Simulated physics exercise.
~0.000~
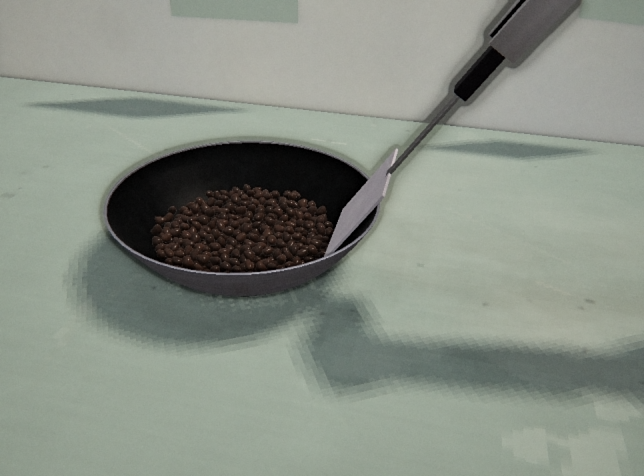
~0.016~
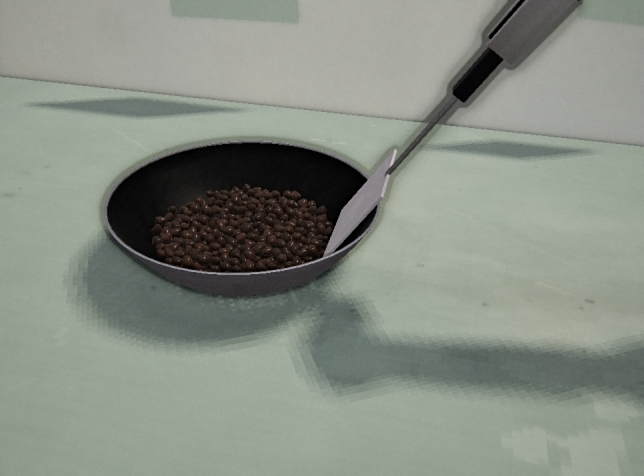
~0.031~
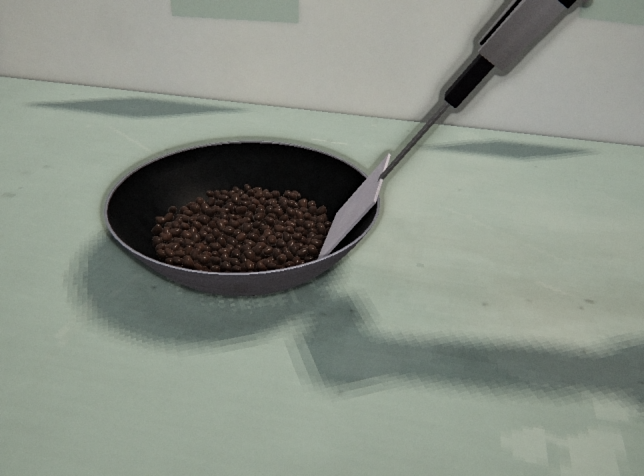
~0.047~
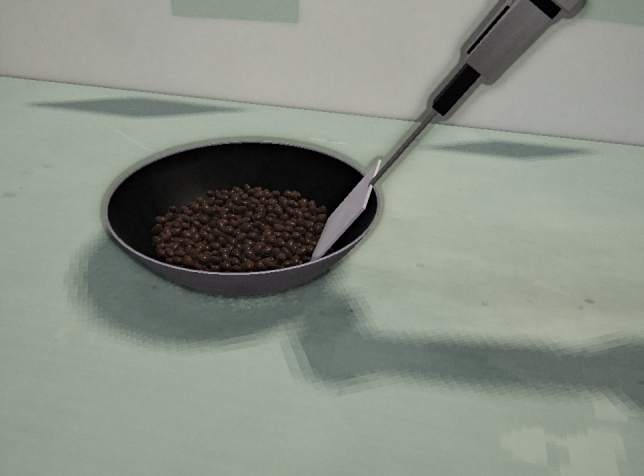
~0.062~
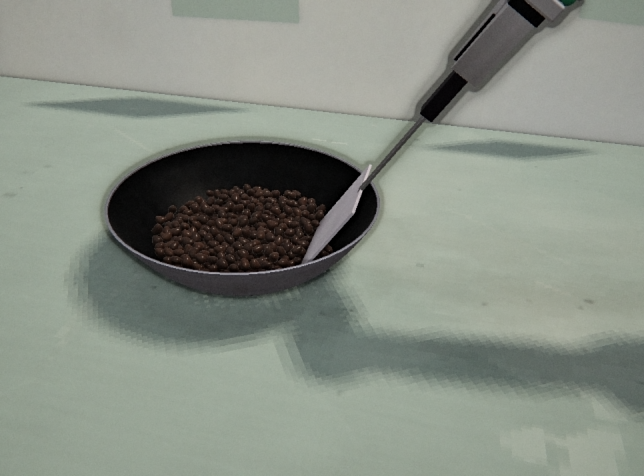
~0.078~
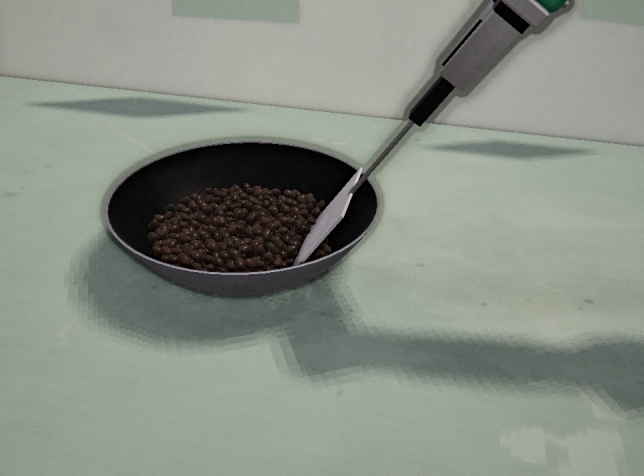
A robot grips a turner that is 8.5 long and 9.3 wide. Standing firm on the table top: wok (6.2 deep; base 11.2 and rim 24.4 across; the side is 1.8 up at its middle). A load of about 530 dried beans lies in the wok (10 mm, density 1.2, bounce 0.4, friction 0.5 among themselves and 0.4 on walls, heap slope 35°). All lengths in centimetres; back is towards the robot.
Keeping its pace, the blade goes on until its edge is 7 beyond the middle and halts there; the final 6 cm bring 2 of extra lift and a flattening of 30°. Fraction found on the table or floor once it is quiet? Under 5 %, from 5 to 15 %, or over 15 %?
From 5 to 15 %.
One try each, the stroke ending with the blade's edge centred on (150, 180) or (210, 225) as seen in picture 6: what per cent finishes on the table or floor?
Close to 45 and close to 0 per cent, respectively.
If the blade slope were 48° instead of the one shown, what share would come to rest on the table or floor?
My guess is close to 5 per cent.
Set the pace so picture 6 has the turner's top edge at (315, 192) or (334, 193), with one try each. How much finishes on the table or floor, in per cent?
About 30 and 20 percent.
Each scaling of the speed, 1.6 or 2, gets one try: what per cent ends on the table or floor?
Some 25 per cent, then some 30 per cent, on the table or floor.
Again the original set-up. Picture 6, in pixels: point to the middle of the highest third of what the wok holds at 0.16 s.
Roughly at pixel (185, 214).
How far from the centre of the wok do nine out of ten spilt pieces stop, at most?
That works out to near 20 cm.
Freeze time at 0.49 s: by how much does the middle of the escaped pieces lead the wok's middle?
I'd say some 16 centimetres.
After 0.16 s, sloping 57°, highest piece 7 above the table; 532 in the wok.
After 0.25 s, sloping 44°, highest piece 9 above the table; 525 in the wok, 7 on the blade or in flight.
After 0.49 s, sloping 27°, highest piece 7 above the table; 479 in the wok, 49 on the table or floor, 4 on the blade or in flight.
After 1.54 s, sloping 27°, highest piece 7 above the table; 478 in the wok, 54 on the table or floor.
At rest, 478 in the wok, 54 on the table or floor. That is 10 % on the table or floor.
